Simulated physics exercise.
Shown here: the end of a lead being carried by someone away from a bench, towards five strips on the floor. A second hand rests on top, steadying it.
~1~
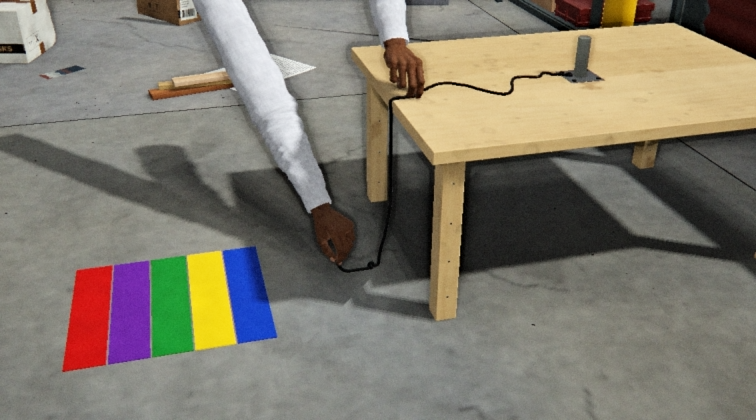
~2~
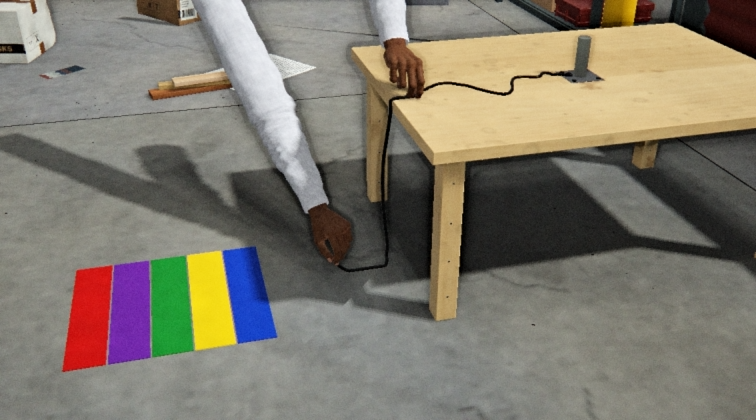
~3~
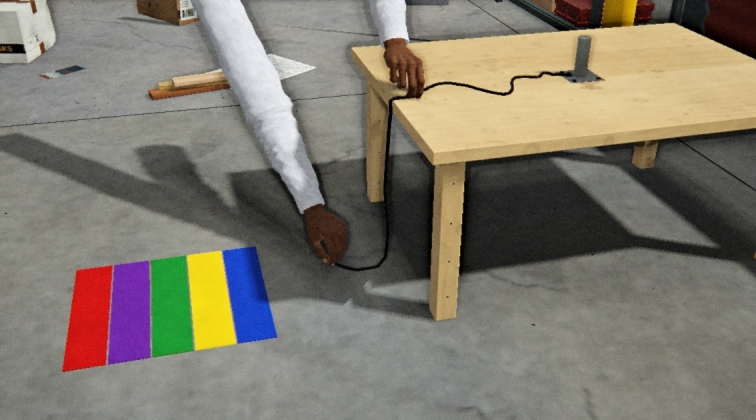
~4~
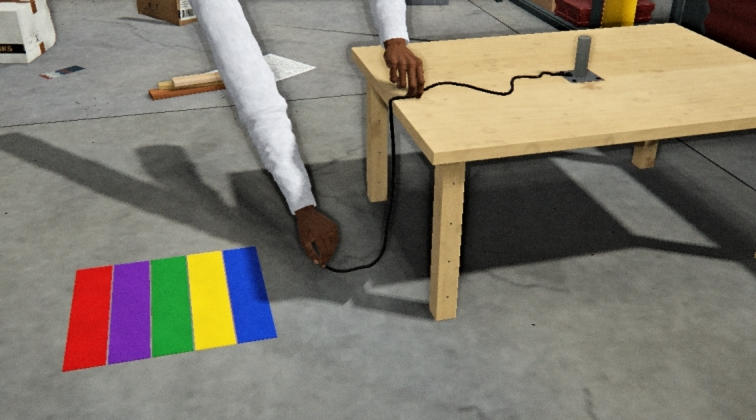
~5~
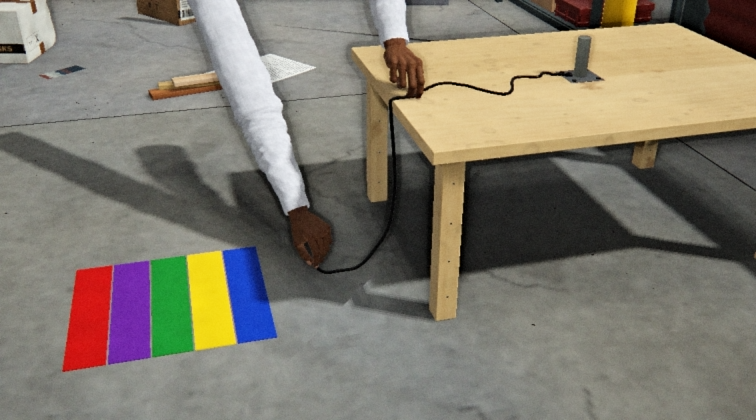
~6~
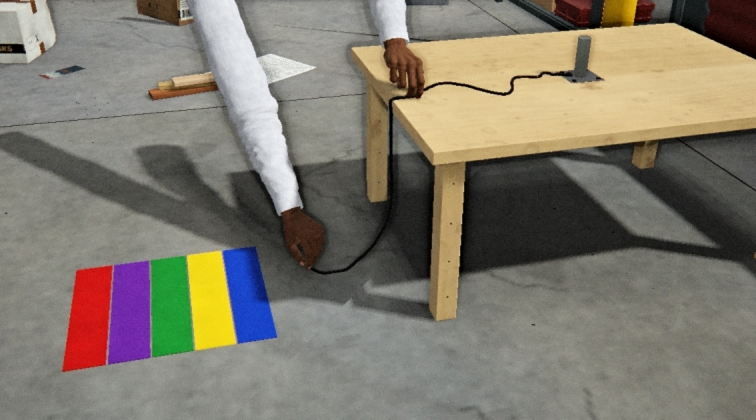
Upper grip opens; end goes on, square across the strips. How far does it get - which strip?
Purple.
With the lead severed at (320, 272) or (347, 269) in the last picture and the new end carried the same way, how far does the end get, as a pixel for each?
The pixels are close to (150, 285) and (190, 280), one per try.
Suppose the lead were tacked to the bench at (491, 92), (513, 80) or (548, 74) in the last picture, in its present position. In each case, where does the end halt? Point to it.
Those spots come out as (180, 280), (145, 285) and (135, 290).
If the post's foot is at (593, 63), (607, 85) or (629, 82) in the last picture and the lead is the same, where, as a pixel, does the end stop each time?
You'd find it around (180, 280), then (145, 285), and finally (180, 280).
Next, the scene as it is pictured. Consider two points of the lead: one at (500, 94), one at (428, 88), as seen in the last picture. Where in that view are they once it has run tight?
(457, 90) and (380, 111).
Early on, end near (201, 279); over yellow.
Midway, end near (155, 286); over green.
At the end of the slack, end near (128, 289); over purple. The end stops over the purple strip.
